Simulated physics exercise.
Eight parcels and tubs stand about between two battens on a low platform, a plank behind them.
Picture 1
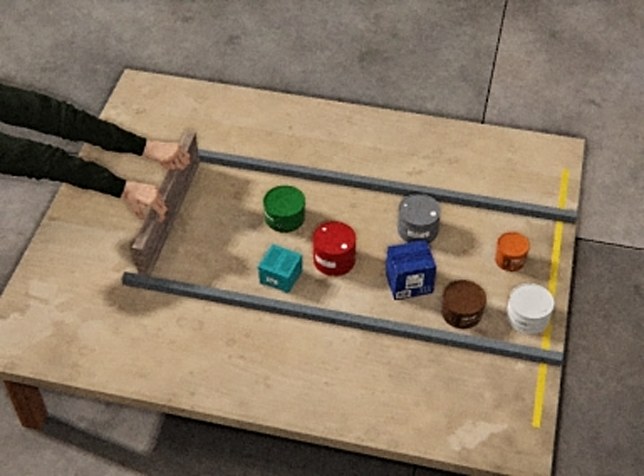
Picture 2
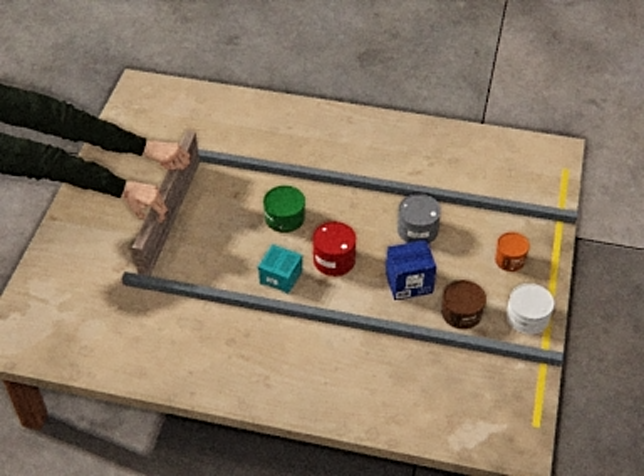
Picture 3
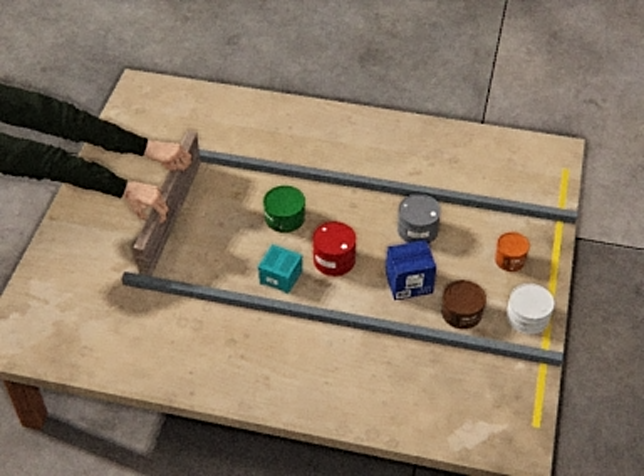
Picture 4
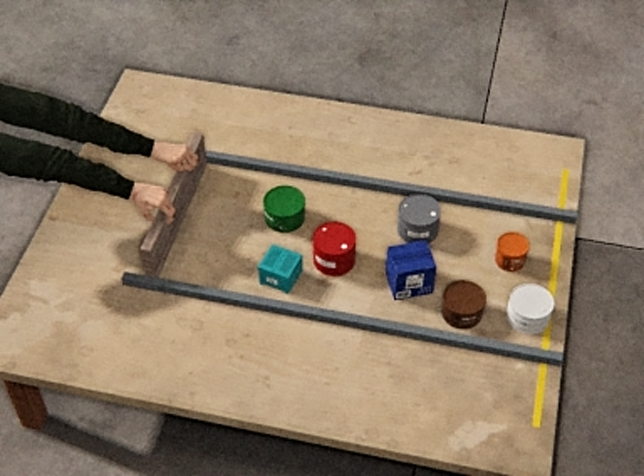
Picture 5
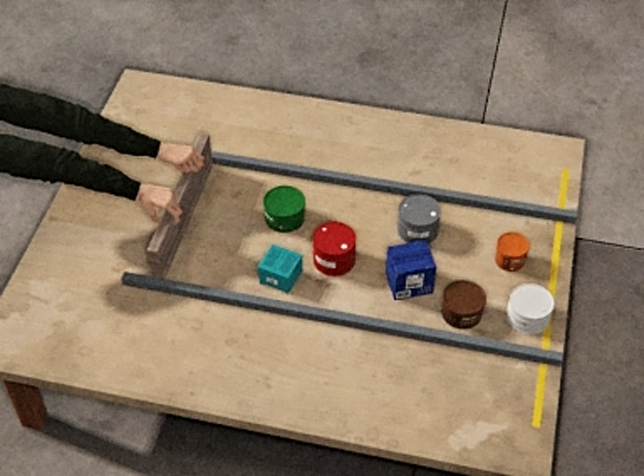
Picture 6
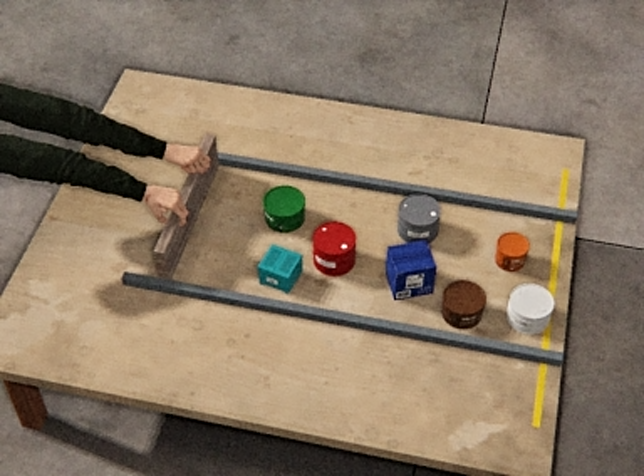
Two dark-sleeved arms reach in from the left and grip an upright plank at one end of a low wooden platform on a grey slab floor, seen from above at an angle. Between two grey battens stand green, red, grey, orange, brown and white tubs, a turquoise box and a blue one, with yellow tape at right. The hands slide the plank slightly rightward, touching nothing, while the objects and camera stay still.
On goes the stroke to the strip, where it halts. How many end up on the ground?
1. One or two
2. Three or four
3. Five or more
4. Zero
3, five or more.
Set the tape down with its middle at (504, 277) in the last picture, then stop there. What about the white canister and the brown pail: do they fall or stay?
Outcome - white canister: It leaves the top; brown pail: It keeps its spot.
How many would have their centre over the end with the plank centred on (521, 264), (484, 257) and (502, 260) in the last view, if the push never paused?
The numbers are 4, 1 and 1.
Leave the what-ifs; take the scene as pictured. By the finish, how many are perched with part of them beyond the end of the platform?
1, I think.
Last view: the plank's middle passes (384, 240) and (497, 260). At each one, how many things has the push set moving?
At the first spot 6, then 8.
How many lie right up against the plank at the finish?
It is in contact with 1.
Early on, none off yet; white canister at rest near (530, 309); orange pail at rest near (512, 252); brown pail at rest near (463, 305).
Finally, the number that fall off is five or more; lost, green pail, red canister, grey canister, blue parcel, brown pail, orange pail and white canister.
